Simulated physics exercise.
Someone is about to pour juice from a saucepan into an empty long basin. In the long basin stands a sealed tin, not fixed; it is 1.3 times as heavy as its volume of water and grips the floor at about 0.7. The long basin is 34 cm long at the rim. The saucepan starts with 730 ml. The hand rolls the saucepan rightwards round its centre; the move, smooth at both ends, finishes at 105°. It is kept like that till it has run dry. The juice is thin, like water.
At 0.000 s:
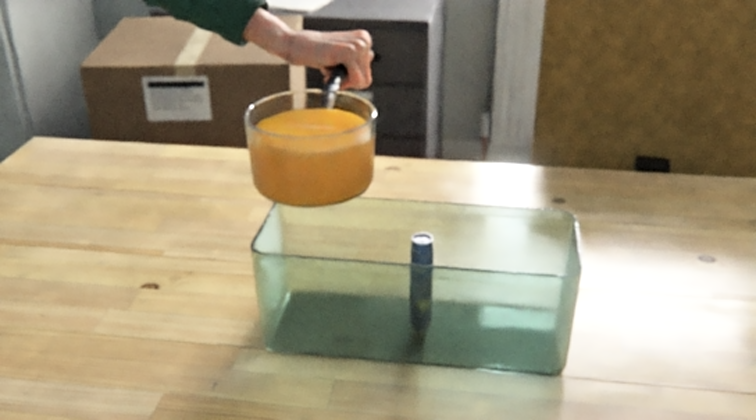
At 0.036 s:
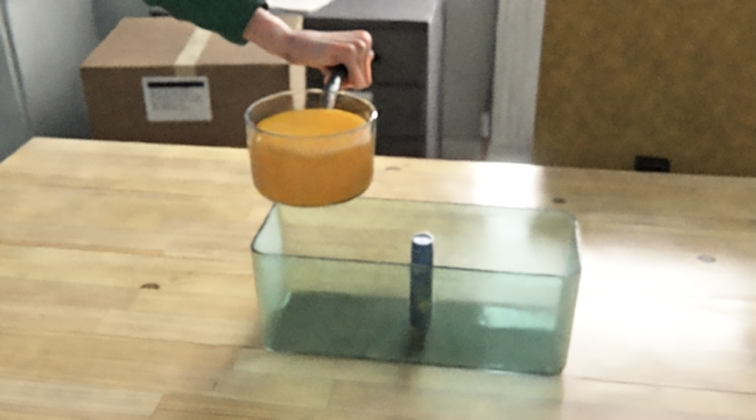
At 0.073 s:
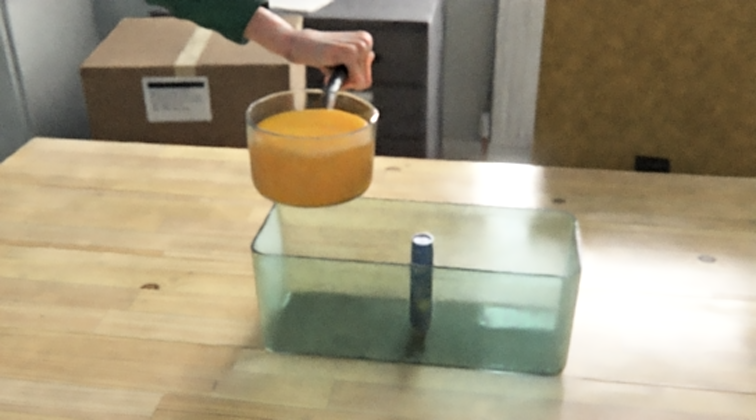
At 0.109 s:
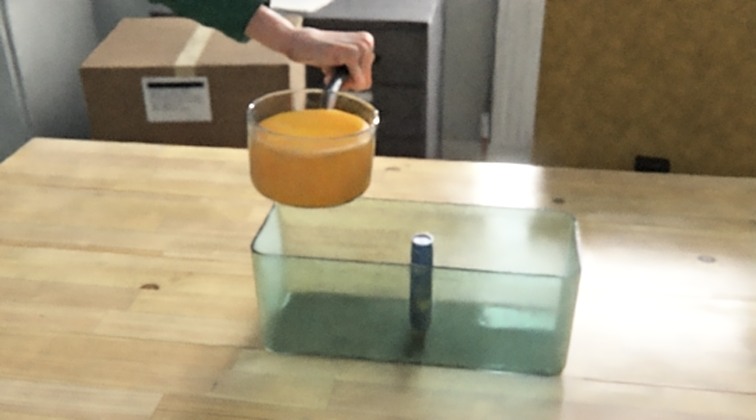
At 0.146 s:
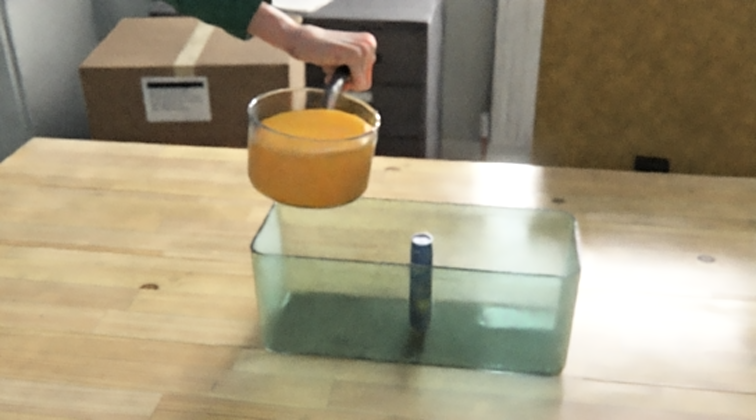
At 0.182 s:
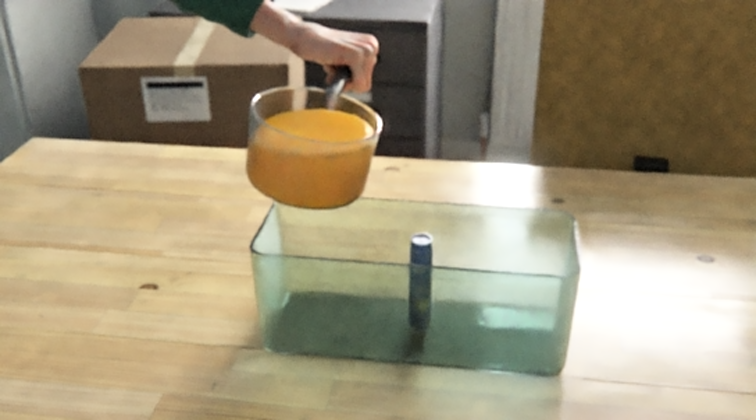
At first, a hand holds a clear saucepan of orange juice level above a long, greenish see-through basin with a small dark tin standing upright in it, on a wooden table. Then the hand slowly rolls the saucepan slightly rightwards, while the juice stays inside and the basin and tin remain still.
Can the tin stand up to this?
It goes over.
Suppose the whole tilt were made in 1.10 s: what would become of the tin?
Then it remains upright.
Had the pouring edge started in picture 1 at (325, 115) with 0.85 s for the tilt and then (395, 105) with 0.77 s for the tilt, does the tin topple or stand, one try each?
First it remains upright; then it topples.
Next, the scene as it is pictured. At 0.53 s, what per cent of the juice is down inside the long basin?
About 10 per cent.
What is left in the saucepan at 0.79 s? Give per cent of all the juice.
Near 12 in a hundred.
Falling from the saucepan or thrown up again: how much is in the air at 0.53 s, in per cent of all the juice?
About 26 per cent.
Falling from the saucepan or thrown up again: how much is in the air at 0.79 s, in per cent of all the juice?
Some 6 per cent.
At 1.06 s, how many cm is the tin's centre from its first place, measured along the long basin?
Some 5 cm.
Then, 0.53 s in, the tilt is 73° and 64 per cent is still to pour; the tin stands where it began.
Then, 0.79 s in, the tilt is 104° and 13 per cent is still to pour; the tin stands where it began.
Then, 1.06 s in, the tilt is 105° and 1 per cent is still to pour; the tin leans 50°.
Then, 1.35 s in, the tilt is 105° and 0 per cent is still to pour; the tin lies on its side.
Finally, the tin lies on its side.
